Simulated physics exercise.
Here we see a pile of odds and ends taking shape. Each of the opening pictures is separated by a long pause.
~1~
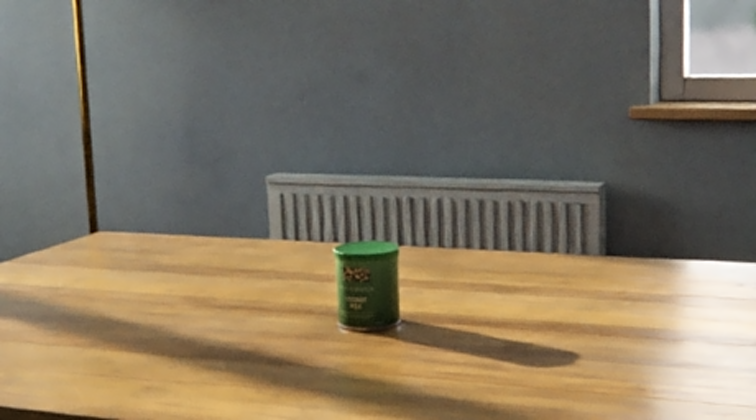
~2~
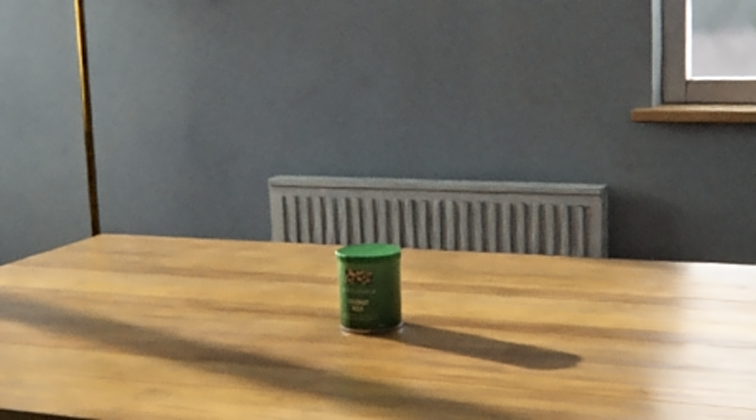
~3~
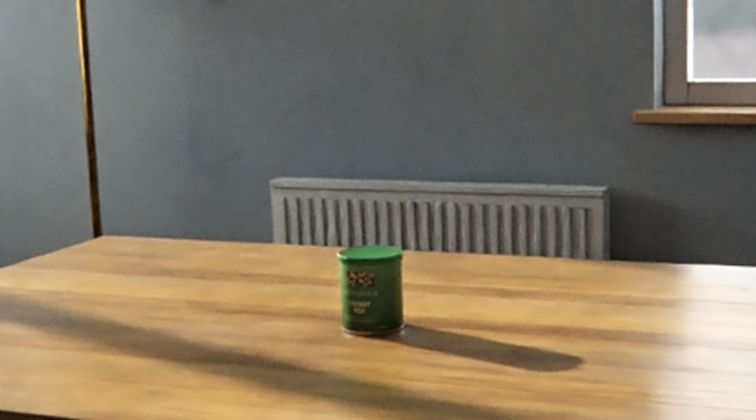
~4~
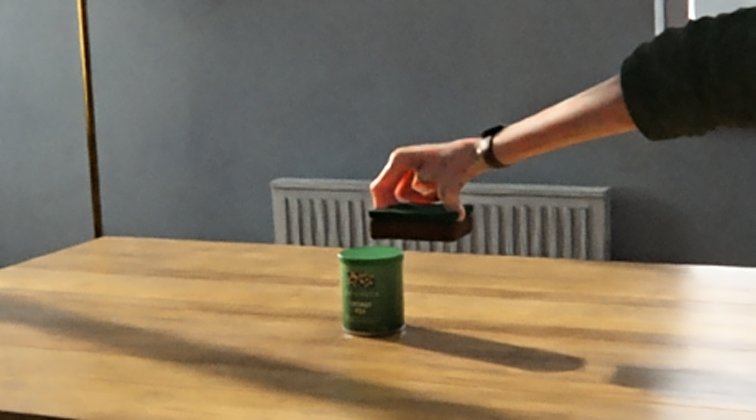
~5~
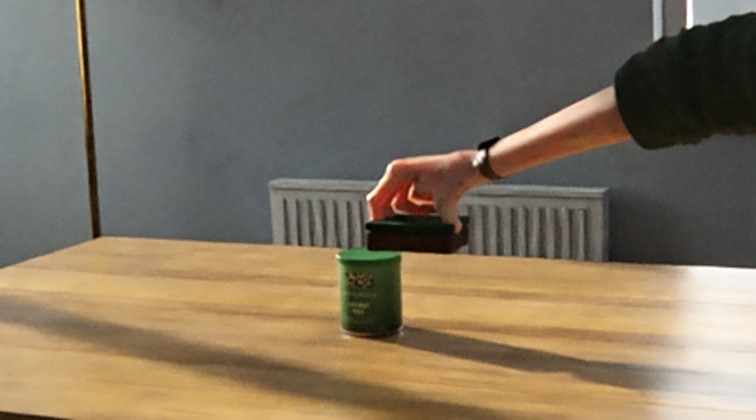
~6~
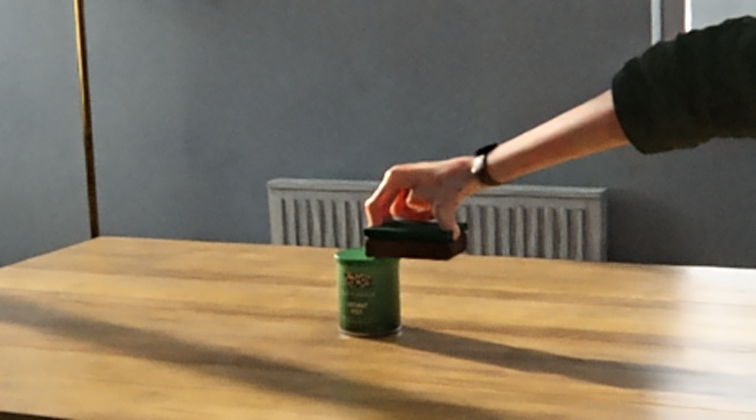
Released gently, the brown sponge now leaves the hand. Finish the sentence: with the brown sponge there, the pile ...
The pile topples.
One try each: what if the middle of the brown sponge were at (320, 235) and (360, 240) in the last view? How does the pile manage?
It caves in in the first case and survives in the second case.
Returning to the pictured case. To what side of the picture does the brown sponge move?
Off rightwards in the picture.
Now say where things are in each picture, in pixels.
In the first picture, the last thing is not in view yet; green pot (368, 286).
In the second picture, the last thing is not in view yet; green pot (370, 288).
In the third picture, the last thing is not in view yet; green pot (372, 290).
In the fourth picture, coming down; brown sponge (422, 223); green pot (373, 291).
In the fifth picture, coming down; brown sponge (418, 234); green pot (371, 292).
In the sixth picture, set down, still held; brown sponge (416, 240); green pot (369, 292).
Then, 0.30 s past the last view, brown sponge now fallen.
Then, 0.50 s past the last view, things are still on the move.
Finally, fallen, brown sponge; green pot still in place. Final places as the last picture's camera would see them, brown sponge near (501, 324). The pile comes apart.
